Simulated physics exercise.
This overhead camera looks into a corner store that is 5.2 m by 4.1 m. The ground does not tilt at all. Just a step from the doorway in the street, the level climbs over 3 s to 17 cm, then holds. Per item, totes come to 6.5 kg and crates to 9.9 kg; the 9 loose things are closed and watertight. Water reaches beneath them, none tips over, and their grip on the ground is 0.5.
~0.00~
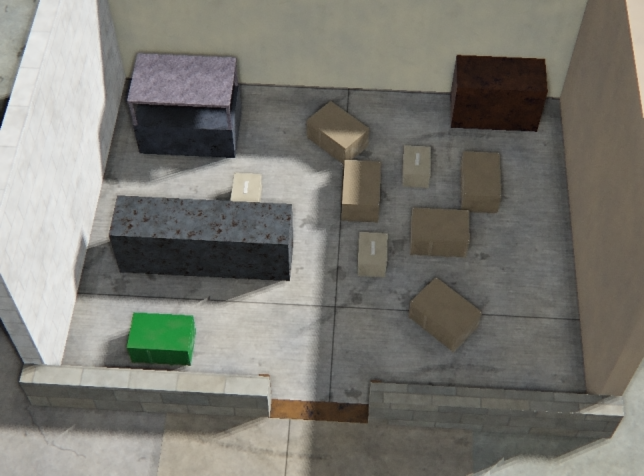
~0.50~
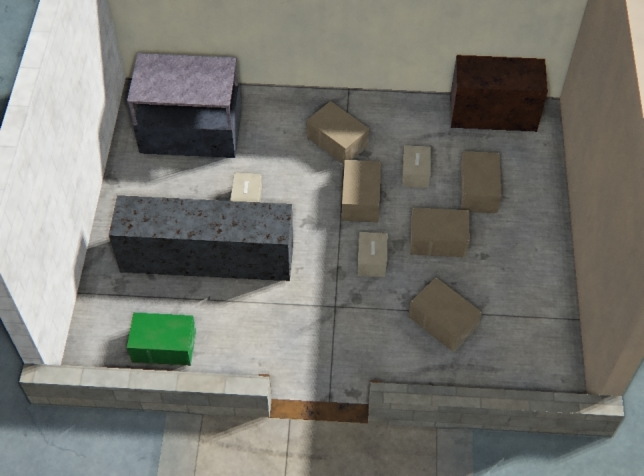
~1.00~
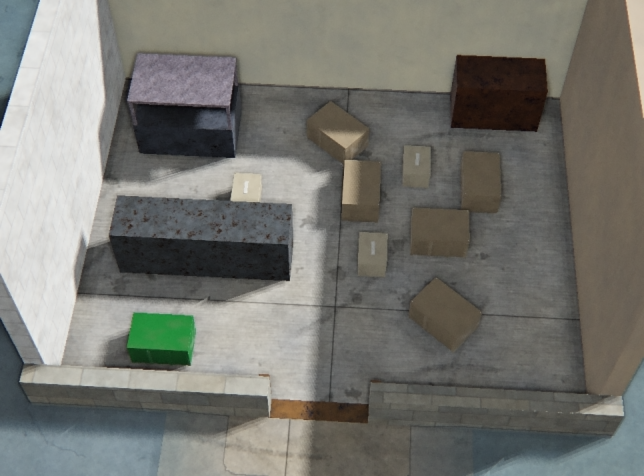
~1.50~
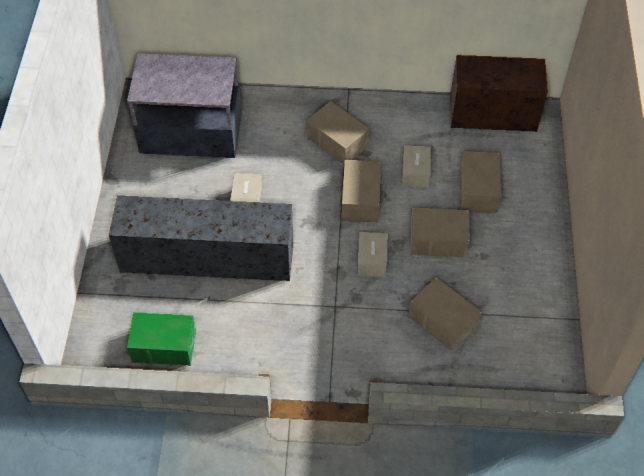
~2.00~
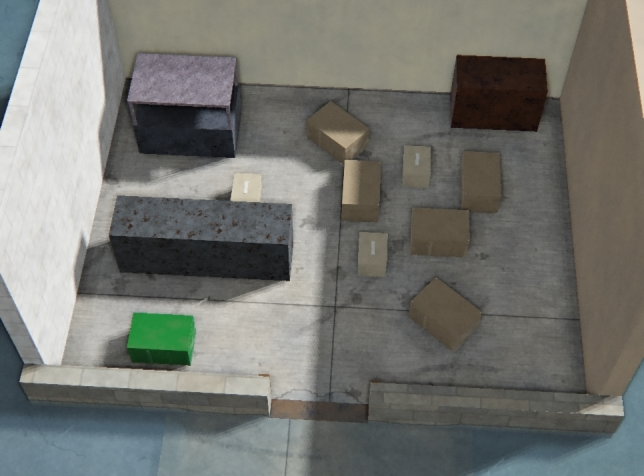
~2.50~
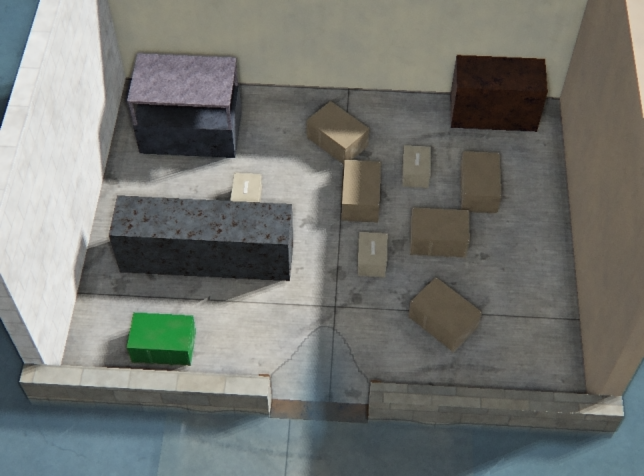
In a walled corner store seen from overhead, bluish water spreads across the street outside, covers the paving before the doorway, and then fans onto the floor just inside, while the green crate and scattered brown boxes stay still.
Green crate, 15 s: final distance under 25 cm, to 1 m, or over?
To 1 m.
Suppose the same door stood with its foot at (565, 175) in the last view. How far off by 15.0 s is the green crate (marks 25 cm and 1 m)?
The green crate goes a bit.
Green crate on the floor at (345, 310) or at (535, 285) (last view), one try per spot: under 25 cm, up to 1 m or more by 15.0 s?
In that order: It goes a long way; it shifts a modest distance.
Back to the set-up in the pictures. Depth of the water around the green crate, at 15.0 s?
Near 5 cm deep.
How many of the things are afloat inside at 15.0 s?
Then: 9.
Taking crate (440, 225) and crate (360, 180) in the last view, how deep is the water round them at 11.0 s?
First roughly 4 cm, second roughly 7 cm.
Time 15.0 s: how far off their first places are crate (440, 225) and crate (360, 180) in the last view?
The first is 100 cm from its start, the second 150 cm.
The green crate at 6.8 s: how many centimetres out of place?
0 cm, give or take.
After 3.5 s the green crate is near (160, 332), 0.0 m from its start, aground; 0 afloat.
After 6.8 s the green crate is near (160, 332), 0.0 m from its start, aground; 1 afloat.
After 11.0 s the green crate is near (170, 336), 0.1 m from its start, afloat; 4 afloat.
After 15.0 s the green crate is near (203, 314), 0.5 m from its start, afloat; 9 afloat.
